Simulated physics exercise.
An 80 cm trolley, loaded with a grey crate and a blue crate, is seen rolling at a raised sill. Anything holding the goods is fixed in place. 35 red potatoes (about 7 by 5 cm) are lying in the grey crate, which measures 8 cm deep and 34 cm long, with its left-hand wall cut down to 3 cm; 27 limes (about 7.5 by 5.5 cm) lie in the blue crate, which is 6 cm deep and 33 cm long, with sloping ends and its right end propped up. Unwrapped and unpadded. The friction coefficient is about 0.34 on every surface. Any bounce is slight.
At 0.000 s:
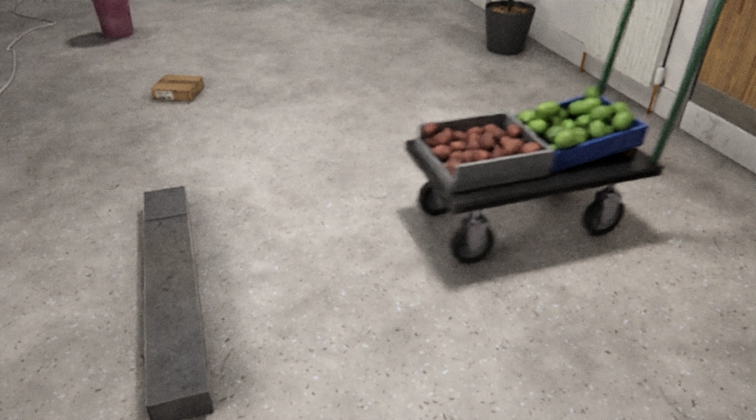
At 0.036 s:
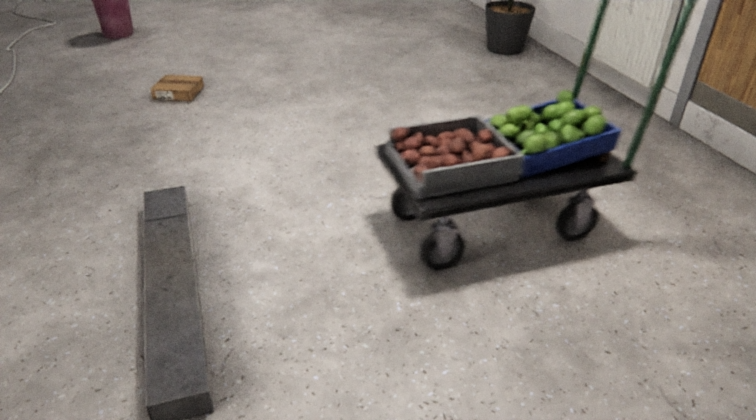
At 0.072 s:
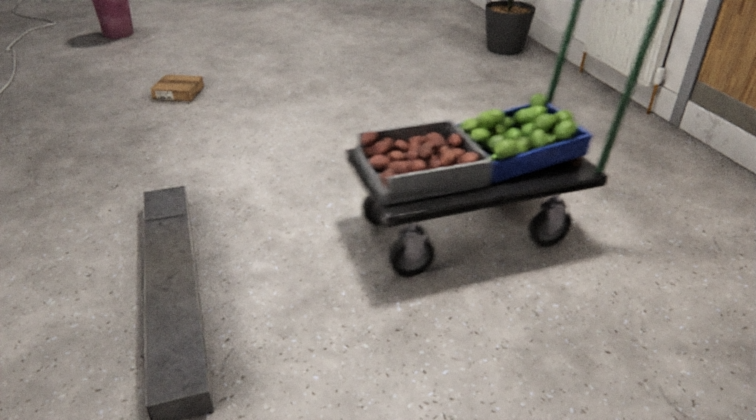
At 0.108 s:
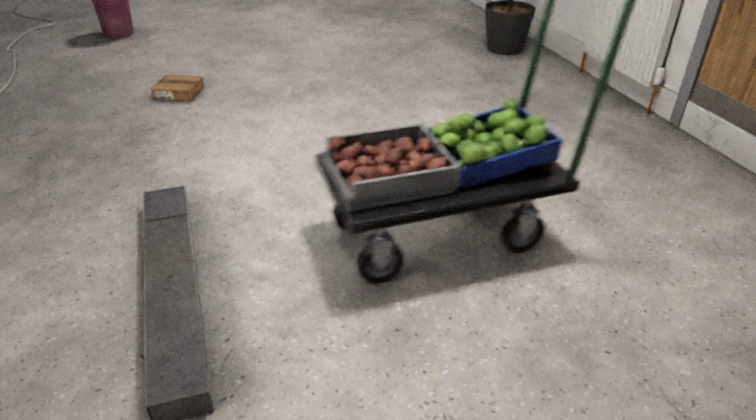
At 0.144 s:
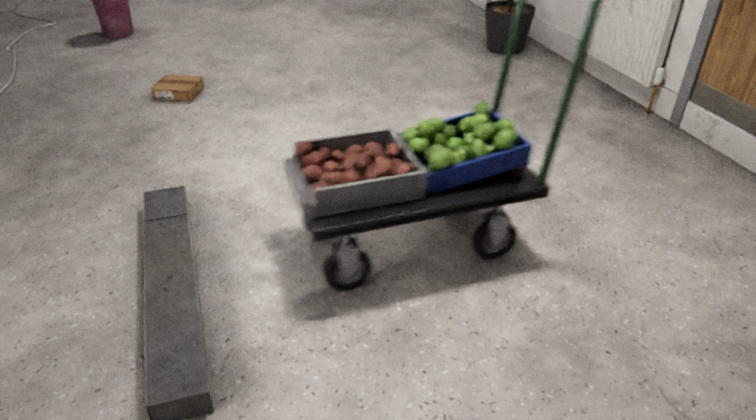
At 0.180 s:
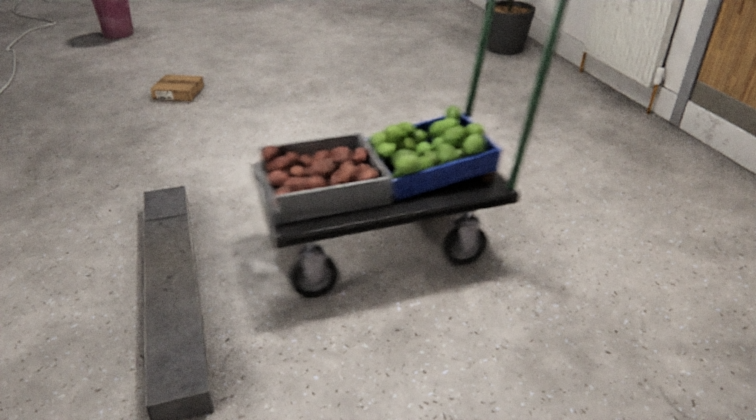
A black platform cart with green handle posts, carrying a grey crate of reddish-brown potatoes and a blue crate of green fruit, rolls steadily leftward across a speckled grey concrete floor. Seen from slightly above by a still camera, a long dark sill lies at left, with a small wooden block, a pink pot and a dark planter behind. The cart closes much of the gap, both loads staying in their crates.
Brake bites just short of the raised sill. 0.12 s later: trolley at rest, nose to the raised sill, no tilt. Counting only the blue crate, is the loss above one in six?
Lost share: Past one sixth.
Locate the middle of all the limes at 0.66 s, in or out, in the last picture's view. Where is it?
In the last view they're centred near (309, 173).
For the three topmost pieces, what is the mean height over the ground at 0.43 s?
I'd put it close to 48 cm.
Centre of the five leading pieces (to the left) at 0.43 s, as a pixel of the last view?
Somewhere near pixel (112, 209).
After 0.21 s, the brake bites.
After 0.31 s, the grey crate is down by 2 of 35 and the blue crate has all 27.
After 0.43 s, the grey crate is down by 4 of 35 and the blue crate is down by 7 of 27.
After 0.66 s, the grey crate is down by 6 of 35 and the blue crate is down by 10 of 27.
Outcome (at 1.16 s), the grey crate is down by 7 of 35 and the blue crate is down by 10 of 27. Asked share, 10 of 27, 37 per cent.
